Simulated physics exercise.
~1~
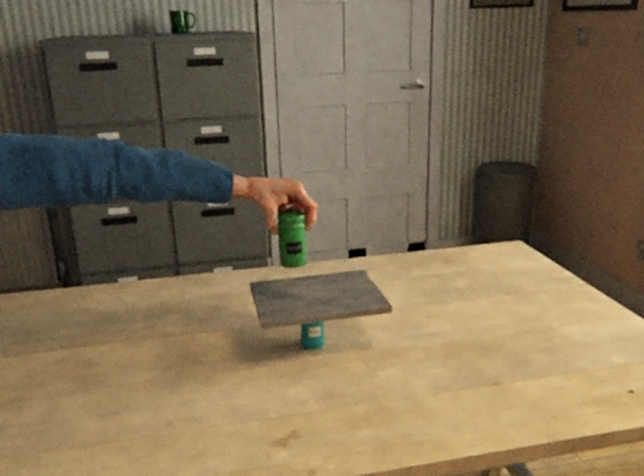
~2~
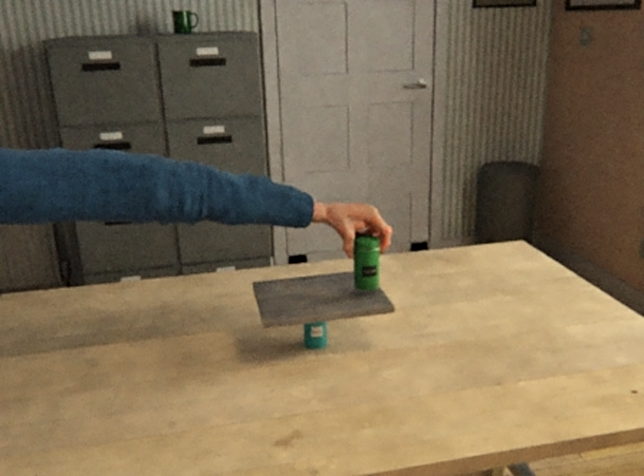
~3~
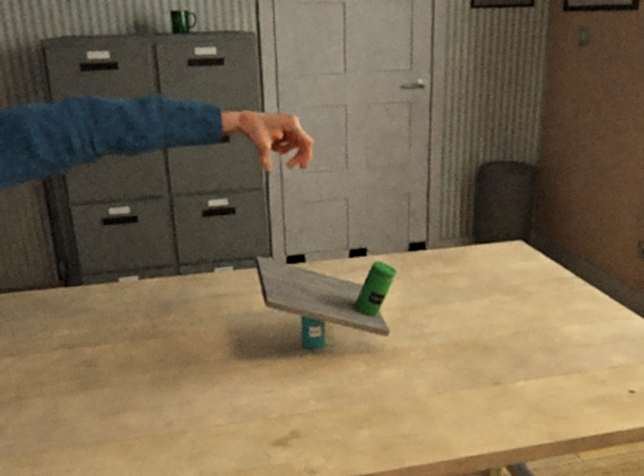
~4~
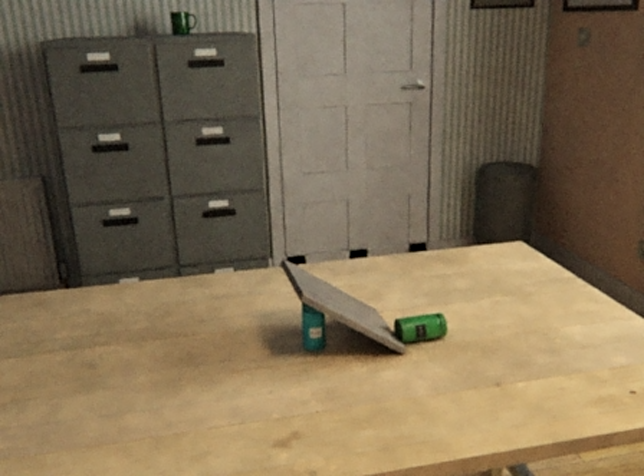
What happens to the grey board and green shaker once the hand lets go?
The board tips down to the right, and the green shaker falls and ends on its side on the table. The turquoise shaker stays upright in its place.
